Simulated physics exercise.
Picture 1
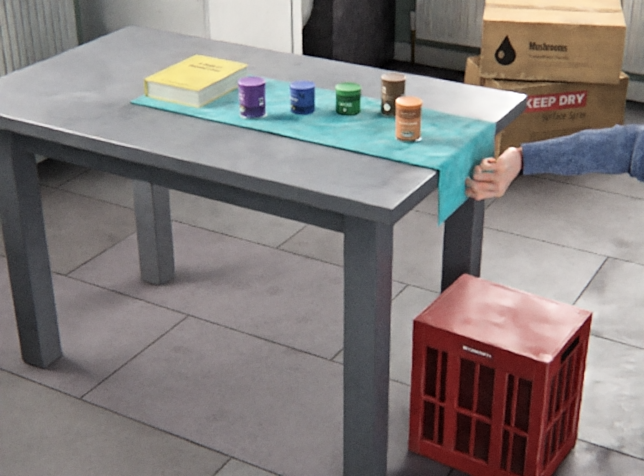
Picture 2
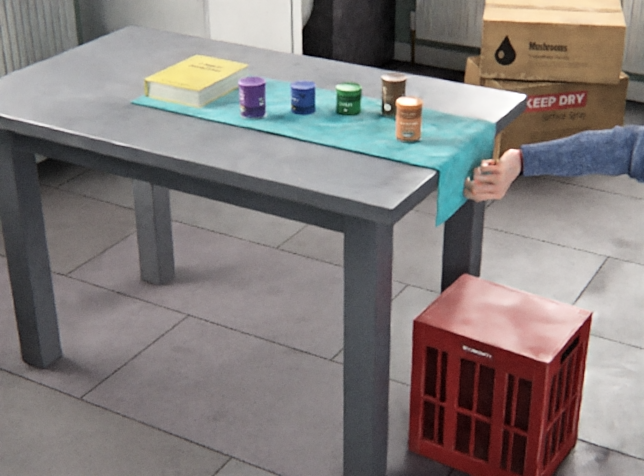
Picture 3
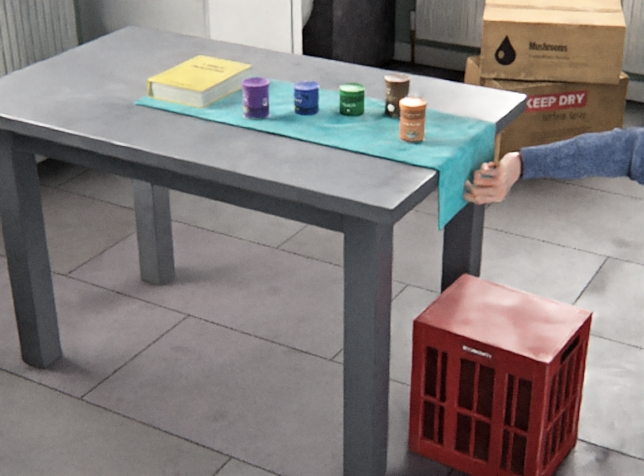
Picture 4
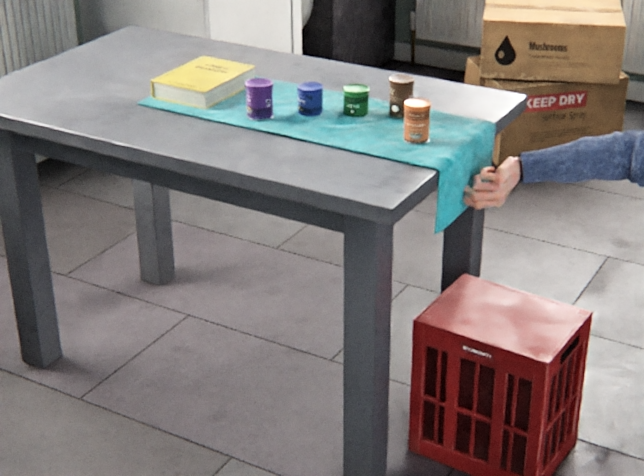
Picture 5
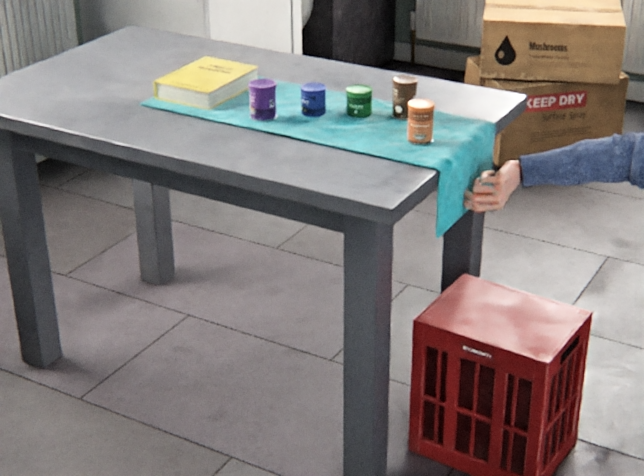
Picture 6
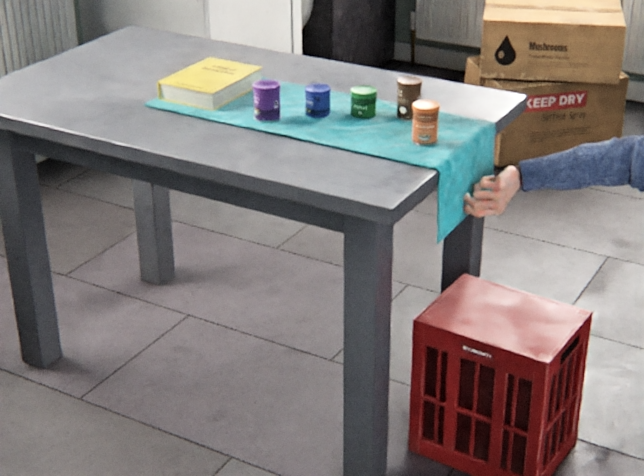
A hand in a blue sleeve grips the end of a turquoise scarf on a grey table, seen from slightly above in a room with pale floor tiles. A yellow book and purple, blue, green, brown and orange cans sit on the cloth, with a red crate below and cardboard boxes behind. The hand draws the scarf slowly down, and the book and cans shift slightly right with it, while the camera stays still.
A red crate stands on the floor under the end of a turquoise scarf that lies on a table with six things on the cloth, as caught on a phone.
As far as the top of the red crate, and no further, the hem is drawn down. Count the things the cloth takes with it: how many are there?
Two come down.
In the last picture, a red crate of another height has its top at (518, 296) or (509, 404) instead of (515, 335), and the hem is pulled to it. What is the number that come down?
If so, 1 and 4.
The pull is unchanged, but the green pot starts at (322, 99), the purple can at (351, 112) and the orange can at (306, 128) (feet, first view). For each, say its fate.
In the end the green pot is still on top, the purple can is still on top, and the orange can is still on top.
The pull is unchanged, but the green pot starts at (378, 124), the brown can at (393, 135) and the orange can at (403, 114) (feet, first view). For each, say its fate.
My call: The green pot takes a tumble; the brown can takes a tumble; the orange can takes a tumble.
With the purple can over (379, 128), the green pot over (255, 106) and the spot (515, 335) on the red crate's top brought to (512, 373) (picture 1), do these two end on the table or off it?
So the purple can leaves, and the green pot stays there.
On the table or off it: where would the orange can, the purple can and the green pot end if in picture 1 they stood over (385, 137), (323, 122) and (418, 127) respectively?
First the orange can, which is lost, then the purple can, which is kept, and finally the green pot, which is lost.
Early on, hem near (464, 262); orange can gone.
Midway, hem on the crate; orange can and brown can gone.
Finally, hem on the crate; orange can and brown can gone. The count of fallen things is two.
